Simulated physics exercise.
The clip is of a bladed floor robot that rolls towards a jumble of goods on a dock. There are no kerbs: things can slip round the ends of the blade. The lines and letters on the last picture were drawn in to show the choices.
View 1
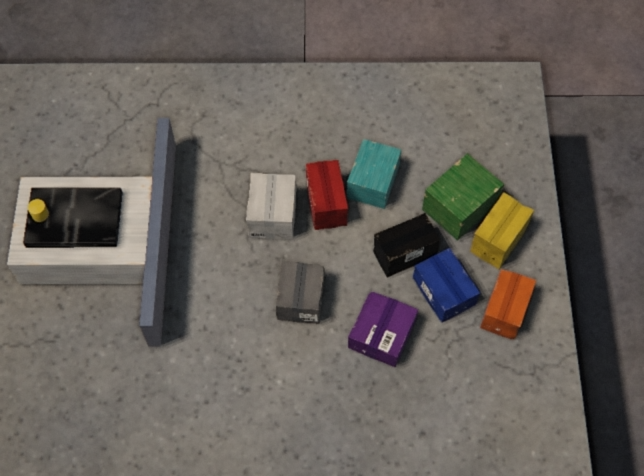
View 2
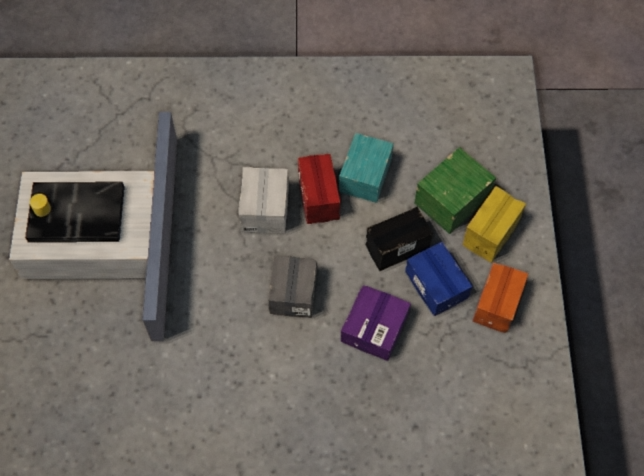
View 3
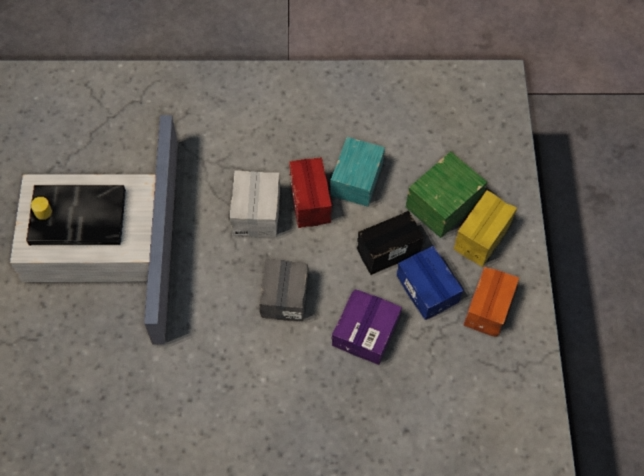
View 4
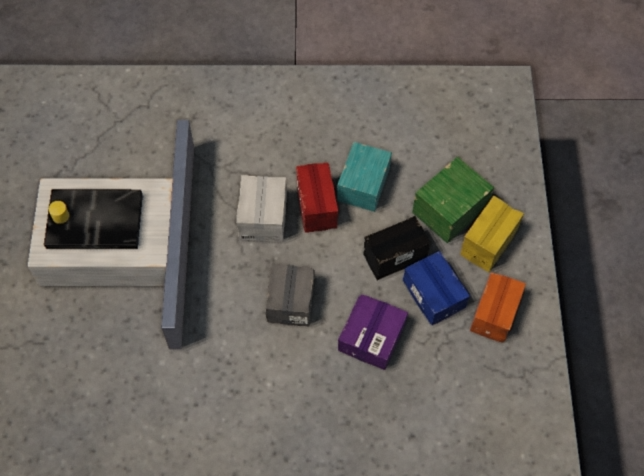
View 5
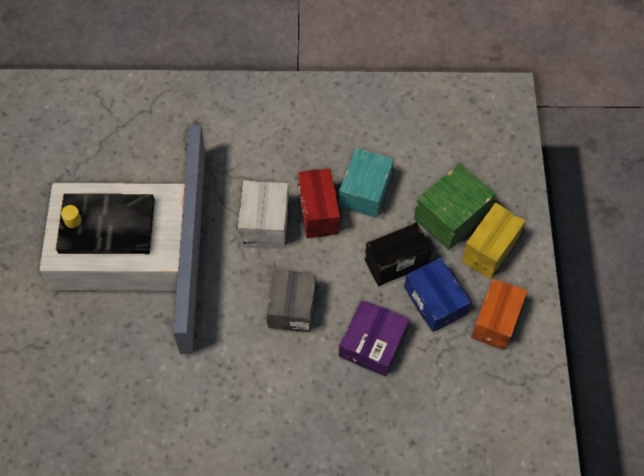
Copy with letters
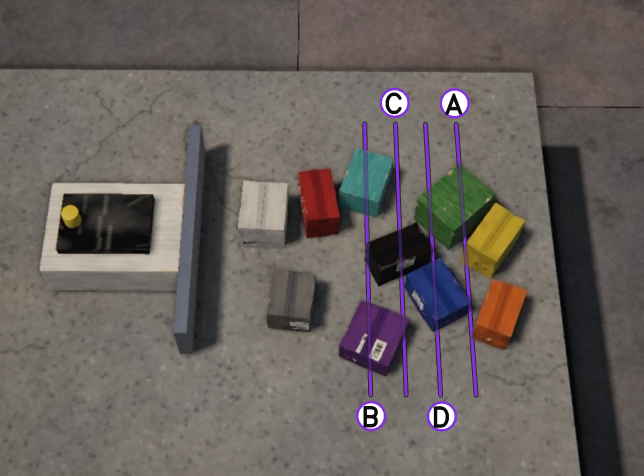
We see, from above, a white robot with a black top and a wide upright blade roll slowly a short way right across a concrete dock, narrowing the gap to a scattered group of coloured boxes, which stay unmoved.
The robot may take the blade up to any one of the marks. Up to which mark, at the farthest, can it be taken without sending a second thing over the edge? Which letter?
D is the last line within the limit.
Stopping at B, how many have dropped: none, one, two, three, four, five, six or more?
The count is none.
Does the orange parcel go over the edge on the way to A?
By then, yes.
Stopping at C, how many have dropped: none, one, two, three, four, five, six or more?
By then, none.
On the copy, A at (465, 250); B at (367, 250); C at (400, 250); D at (433, 250).
On D. First, robot (202, 223); turquoise crate (382, 182); red box (346, 204).
Then, robot (290, 224); yellow box (506, 247); green crate (486, 206).
Finally, robot (358, 224); green crate (542, 199); orange parcel (552, 315); none fallen.
By contrast, A drops three; B is within the limit but short; C is within the limit but short.
